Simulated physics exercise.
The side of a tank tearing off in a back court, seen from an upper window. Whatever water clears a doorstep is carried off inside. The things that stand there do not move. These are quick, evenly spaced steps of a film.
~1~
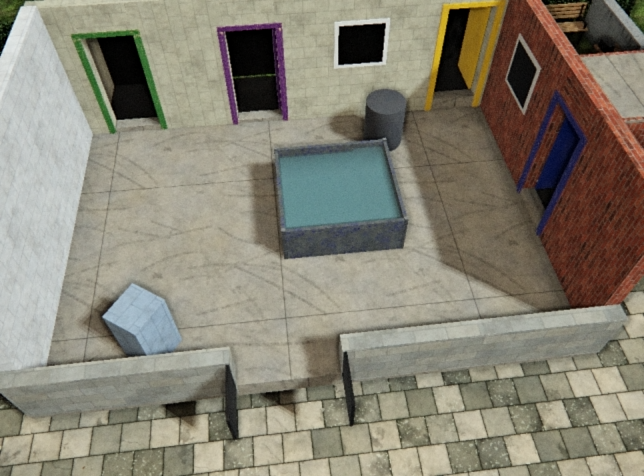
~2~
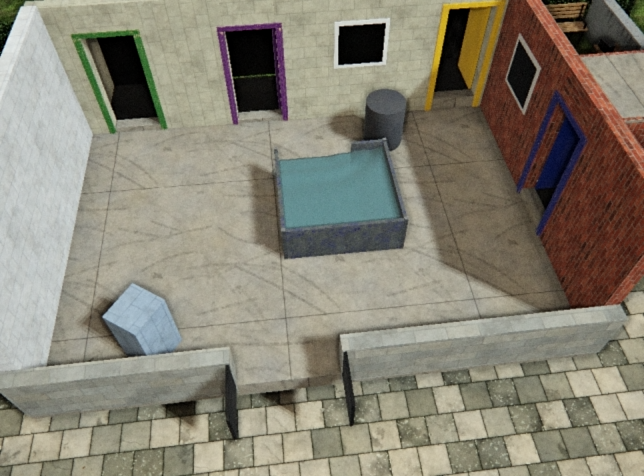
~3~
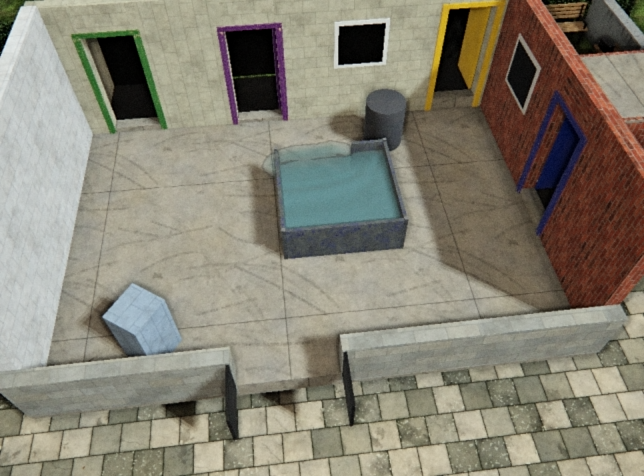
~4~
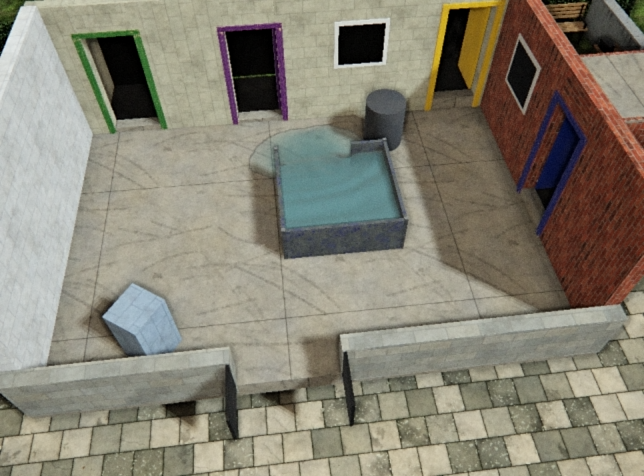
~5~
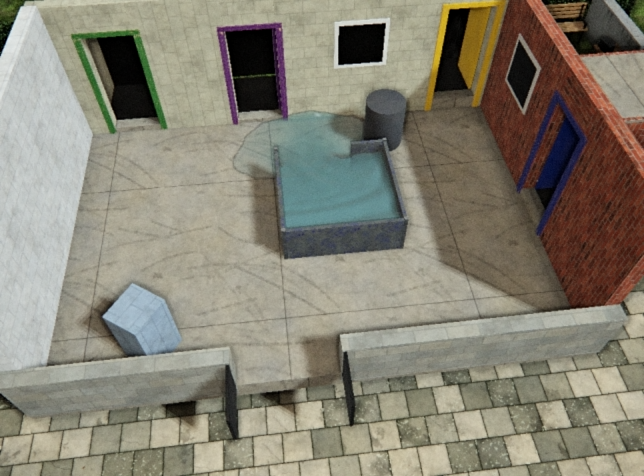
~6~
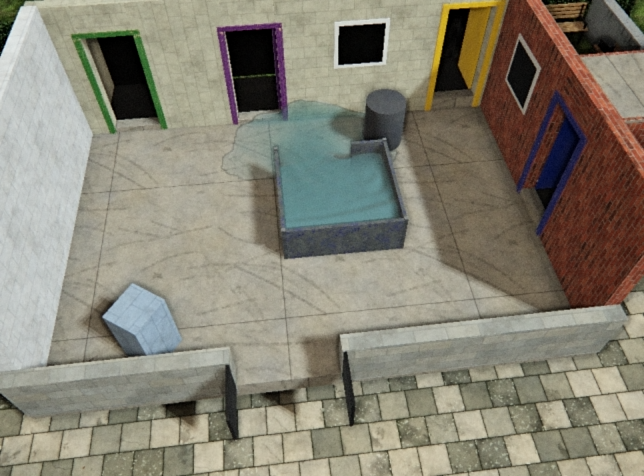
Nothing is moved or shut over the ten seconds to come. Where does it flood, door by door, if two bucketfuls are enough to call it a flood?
At the yellow door it does not flood; at the purple door it floods; at the green door it does not flood; at the blue door it does not flood.
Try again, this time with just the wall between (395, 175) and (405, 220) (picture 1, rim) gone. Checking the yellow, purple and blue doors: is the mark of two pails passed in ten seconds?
The yellow door remains within the limit, the purple door remains within the limit and the blue door tops the limit.
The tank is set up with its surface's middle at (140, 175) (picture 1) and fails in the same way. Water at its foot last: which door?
The blue-painted one.
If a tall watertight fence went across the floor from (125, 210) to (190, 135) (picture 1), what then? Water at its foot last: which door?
Answer: The one in blue.
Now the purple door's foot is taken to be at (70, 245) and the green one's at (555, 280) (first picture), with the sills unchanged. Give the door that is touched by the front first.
Result: The door marked yellow.
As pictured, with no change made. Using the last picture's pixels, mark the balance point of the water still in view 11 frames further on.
Centre of mass: Roughly (321, 172).
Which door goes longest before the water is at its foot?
That is the blue one.
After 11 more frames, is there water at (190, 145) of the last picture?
Looking there, it would be swamped.
A moment on, water covers 15 % of the floor; the yellow door not reached, the purple door over two buckets in, the green door not reached, the blue door not reached.
Next, water covers 25 % of the floor; the yellow door wet at the sill, nothing in, the purple door far over two buckets in, the green door wet at the sill, nothing in, the blue door not reached.
Then, water covers 40 % of the floor; the yellow door wet at the sill, nothing in, the purple door far over two buckets in, the green door wet at the sill, nothing in, the blue door wet at the sill, nothing in.
Later, water covers 70 % of the floor; the yellow door wet at the sill, nothing in, the purple door far over two buckets in, the green door wet at the sill, nothing in, the blue door wet at the sill, nothing in.
In the end, water covers 95 % of the floor; the yellow door wet at the sill, nothing in, the purple door far over two buckets in, the green door wet at the sill, nothing in, the blue door wet at the sill, nothing in.
